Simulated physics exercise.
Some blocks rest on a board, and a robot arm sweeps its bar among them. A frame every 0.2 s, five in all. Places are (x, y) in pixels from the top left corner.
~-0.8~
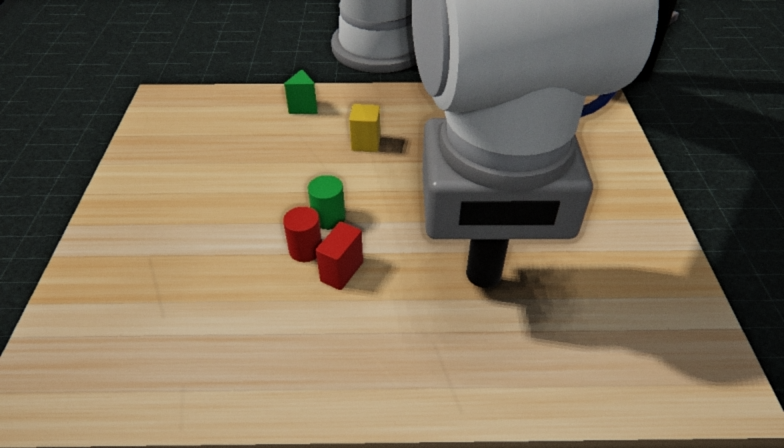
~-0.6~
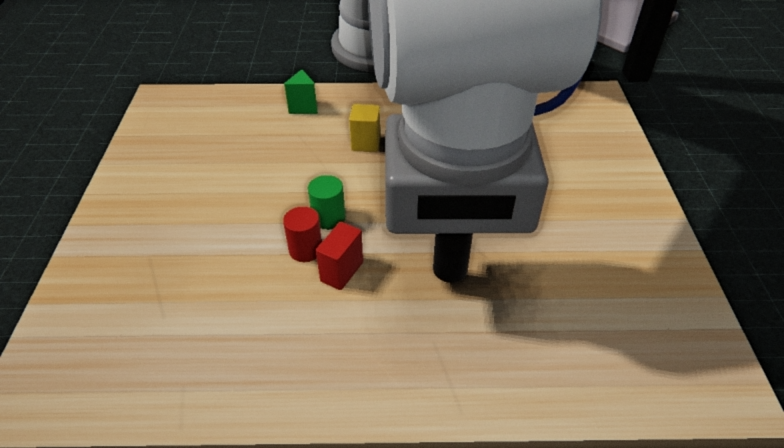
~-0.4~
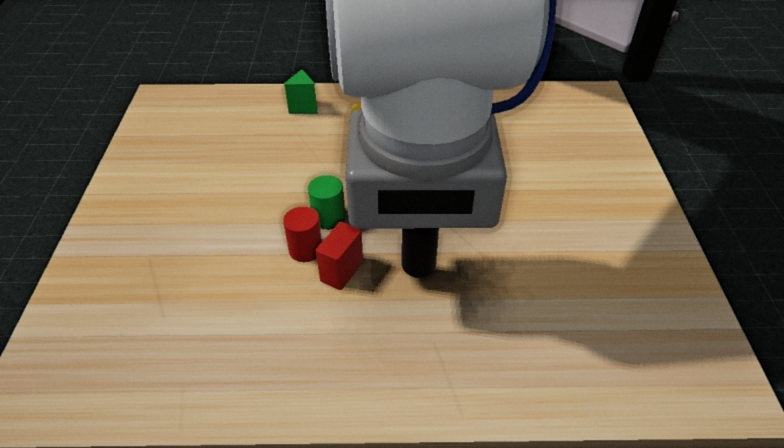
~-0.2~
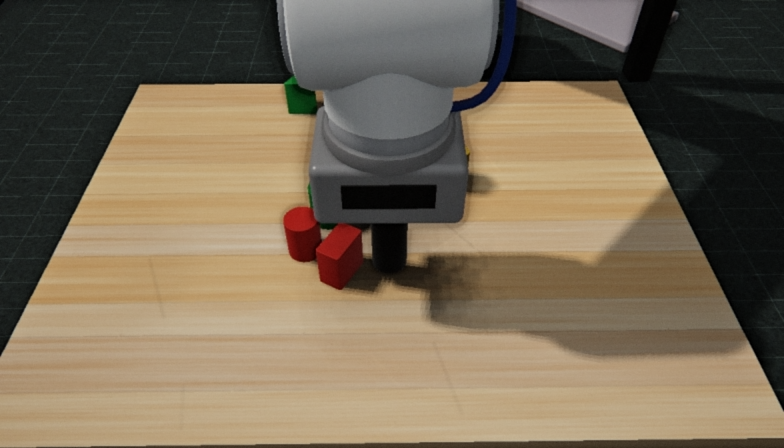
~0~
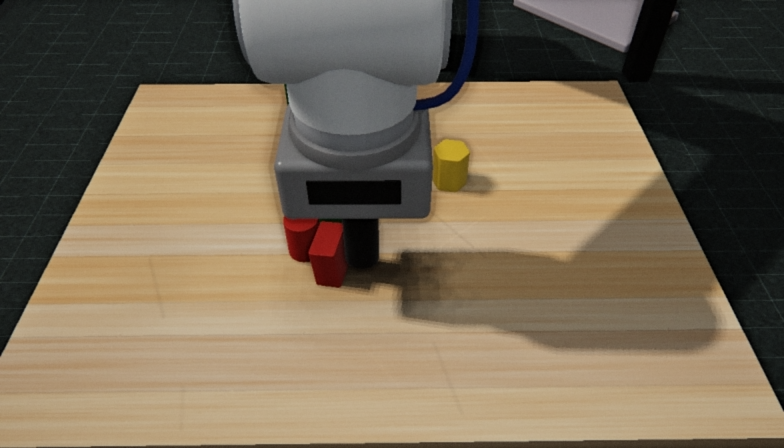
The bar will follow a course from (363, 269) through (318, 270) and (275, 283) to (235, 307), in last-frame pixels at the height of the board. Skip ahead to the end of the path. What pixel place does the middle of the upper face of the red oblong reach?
I'd place it at (246, 236), taking the centre of its top.
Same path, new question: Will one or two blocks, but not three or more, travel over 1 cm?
Yes, I think so.
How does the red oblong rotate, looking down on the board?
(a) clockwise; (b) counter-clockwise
My pick is a.
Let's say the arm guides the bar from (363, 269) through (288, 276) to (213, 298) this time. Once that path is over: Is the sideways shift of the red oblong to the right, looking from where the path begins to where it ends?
Yes, it checks out.
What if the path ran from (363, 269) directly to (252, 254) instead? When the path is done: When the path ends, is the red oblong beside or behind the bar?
Going by the path, no.
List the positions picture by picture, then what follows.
The first picture shows tip of the bar (484, 275), middles of tops, red round block (301, 218), green round block (325, 186), red oblong (339, 240).
The second picture shows bar (450, 270), nothing pushed.
The third picture shows bar (419, 265), nothing pushed.
The fourth picture shows bar (390, 261), nothing pushed.
The fifth picture shows bar (362, 257), red round block (301, 218), green round block hidden, red oblong (329, 238).
What follows on the original path. One third of the way, bar (316, 257); red round block (270, 209); red oblong (280, 234), turned 25° clockwise.
Two thirds of the way, bar (271, 272); red round block (257, 208); red oblong (246, 236), turned 50° clockwise.
At the end, bar (231, 295); red round block (257, 208); green round block unmoved; red oblong (246, 236), turned 50° clockwise.
